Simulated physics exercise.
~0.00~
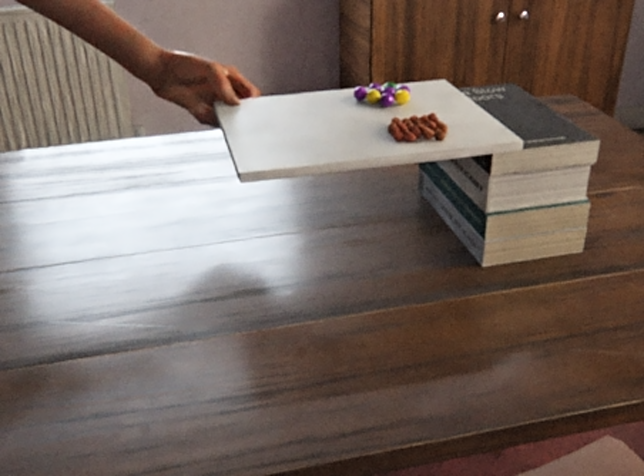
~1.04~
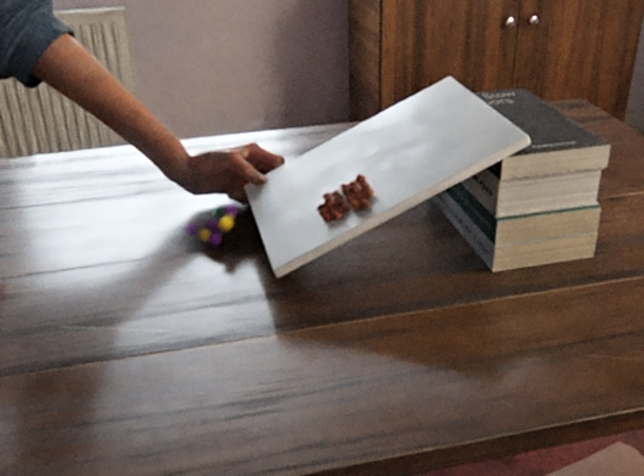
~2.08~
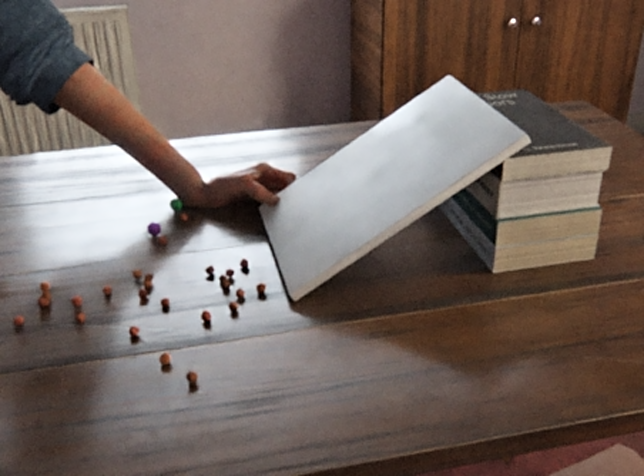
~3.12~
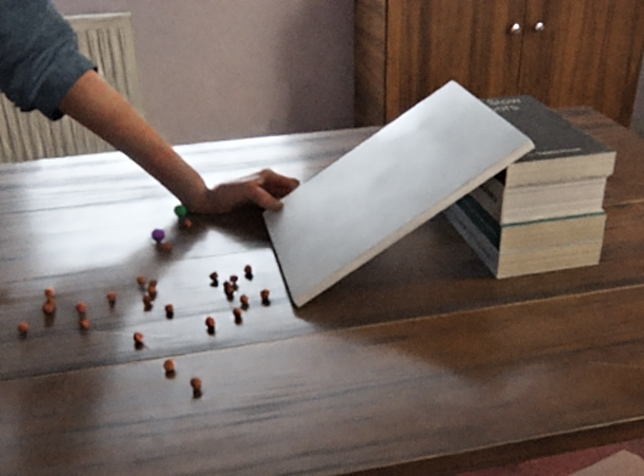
A hand lowers a board's end, and bright pieces, then reddish ones, scatter over the table.
